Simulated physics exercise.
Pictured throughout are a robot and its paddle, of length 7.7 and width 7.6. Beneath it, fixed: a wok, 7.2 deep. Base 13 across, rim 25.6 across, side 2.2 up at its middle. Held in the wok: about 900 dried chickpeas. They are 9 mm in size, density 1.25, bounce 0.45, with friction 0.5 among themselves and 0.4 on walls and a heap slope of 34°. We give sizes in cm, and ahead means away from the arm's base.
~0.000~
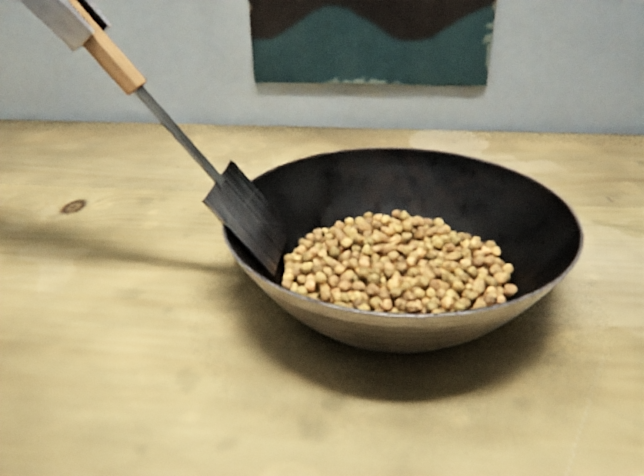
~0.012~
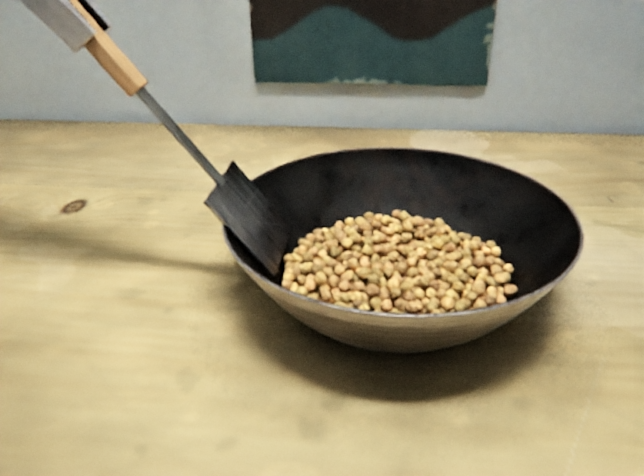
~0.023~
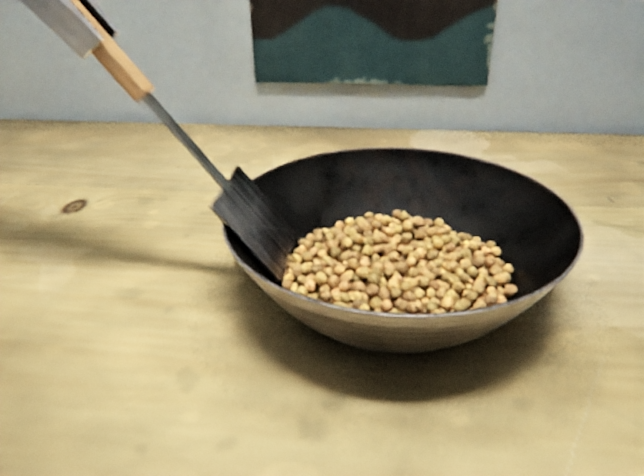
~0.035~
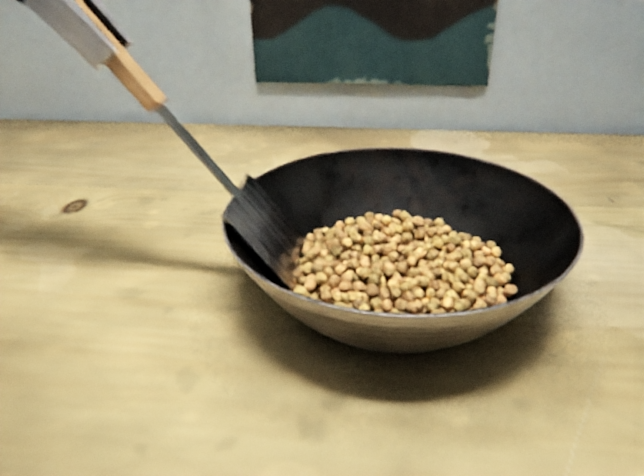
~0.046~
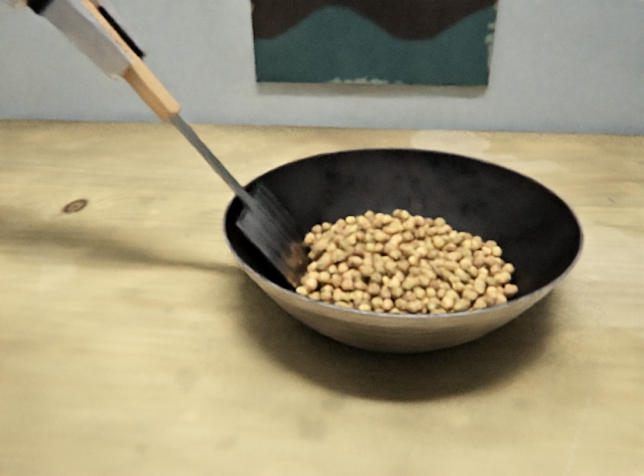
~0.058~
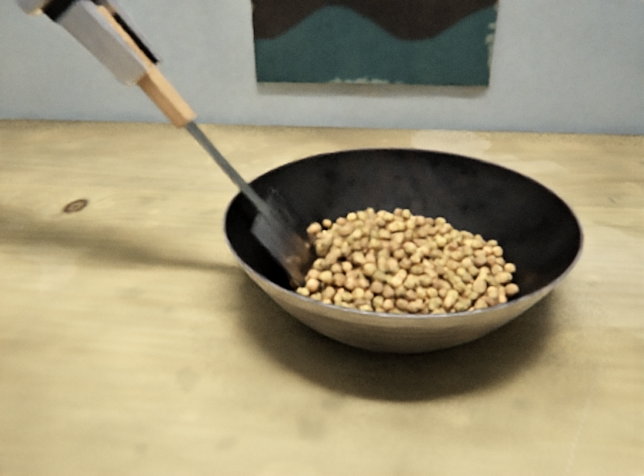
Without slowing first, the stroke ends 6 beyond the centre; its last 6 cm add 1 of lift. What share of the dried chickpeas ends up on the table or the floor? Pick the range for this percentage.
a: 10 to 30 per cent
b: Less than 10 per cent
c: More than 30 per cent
Less than 10 per cent (b).
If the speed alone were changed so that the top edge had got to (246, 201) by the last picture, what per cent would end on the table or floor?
Roughly 0 per cent.
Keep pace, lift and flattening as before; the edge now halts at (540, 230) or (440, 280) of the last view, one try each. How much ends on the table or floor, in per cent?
Roughly 35 and 0 per cent.
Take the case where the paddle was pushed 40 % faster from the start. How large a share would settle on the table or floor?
Roughly 10 in a hundred.
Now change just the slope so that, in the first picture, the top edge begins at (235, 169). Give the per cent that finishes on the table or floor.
5 percent or thereabouts.
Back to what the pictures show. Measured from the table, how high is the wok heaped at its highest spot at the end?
Height at rest: Roughly 7.5 cm.
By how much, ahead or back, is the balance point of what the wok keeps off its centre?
Ahead of centre, near 4.0 centimetres.
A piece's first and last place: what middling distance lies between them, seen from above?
Level distance of roughly 3 cm.
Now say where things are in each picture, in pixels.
The first frame shows paddle top edge at (218, 179), sloping 53°; upper third of the load around (397, 265), from x 285 to 510, top at y 215; 900 in the wok.
The second frame shows paddle top edge at (219, 180), sloping 53°; upper third of the load around (397, 265), from x 285 to 510, top at y 215.
The third frame shows paddle top edge at (225, 185), sloping 53°; upper third of the load around (397, 265), from x 285 to 510, top at y 215.
The fourth frame shows paddle top edge at (236, 194), sloping 53°; upper third of the load around (397, 265), from x 290 to 510, top at y 215.
The fifth frame shows paddle top edge at (250, 203), sloping 53°; upper third of the load around (394, 263), from x 290 to 510, top at y 215.
The sixth frame shows paddle top edge at (263, 209), sloping 53°; upper third of the load around (392, 261), from x 290 to 510, top at y 210; 900 in the wok.
By 0.10 s, sloping 53°, highest piece 7 above the table; 900 in the wok.
By 0.15 s, sloping 53°, highest piece 7 above the table; 900 in the wok.
By 0.37 s, sloping 53°, highest piece 8 above the table; 886 in the wok, 5 on the table or floor, 9 on the blade or in flight.
By 1.42 s, sloping 53°, highest piece 7 above the table; 885 in the wok, 15 on the table or floor.
Final count, 885 in the wok, 15 on the table or floor. That is 2 % on the table or floor.
